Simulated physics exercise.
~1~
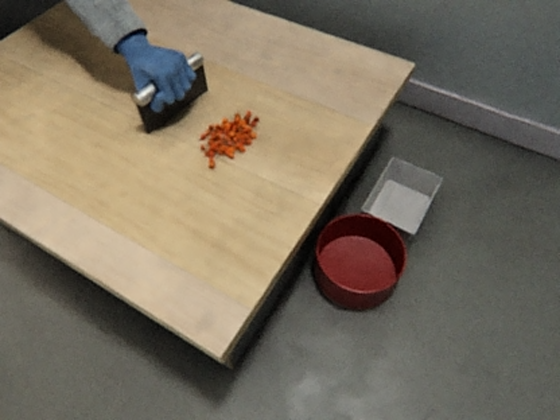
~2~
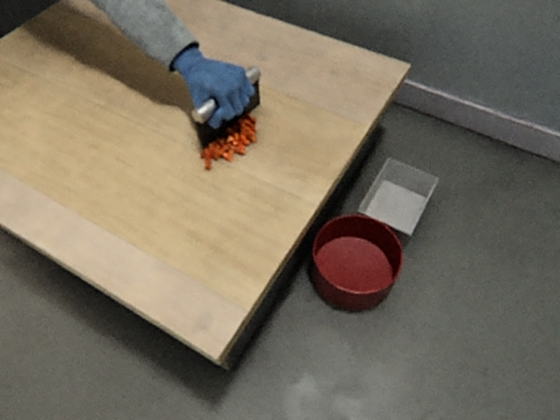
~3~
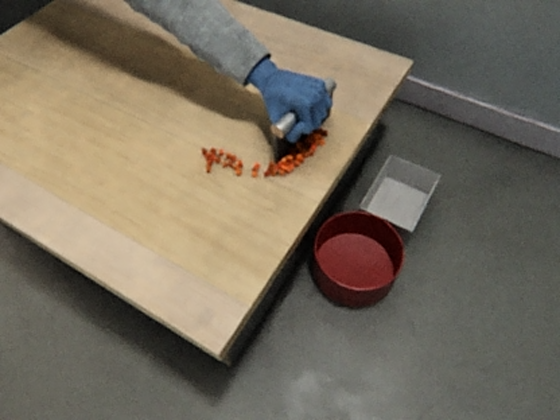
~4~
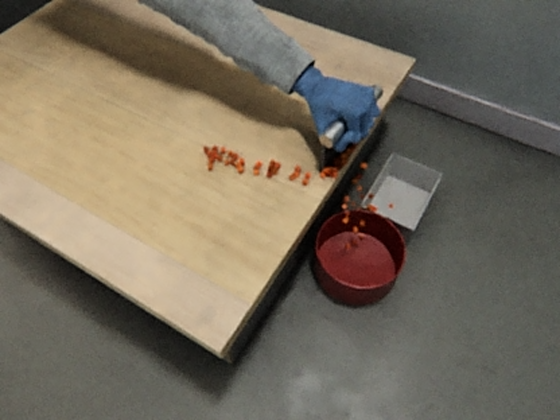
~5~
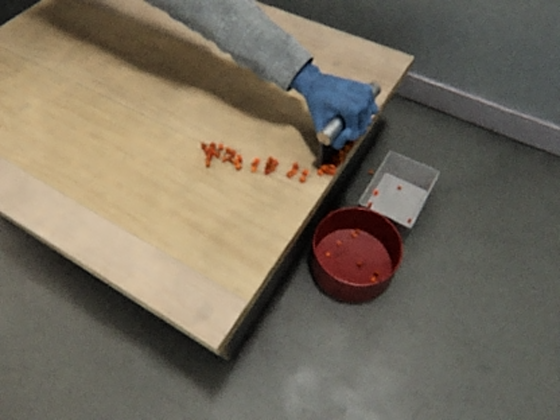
On a pale wooden tabletop, a blue-gloved hand pushes a scraper rightward through small orange carrot pieces and stops at the edge, spilling some into a red pot and a few into a clear whitish tin below, while most remain strung across the surface.
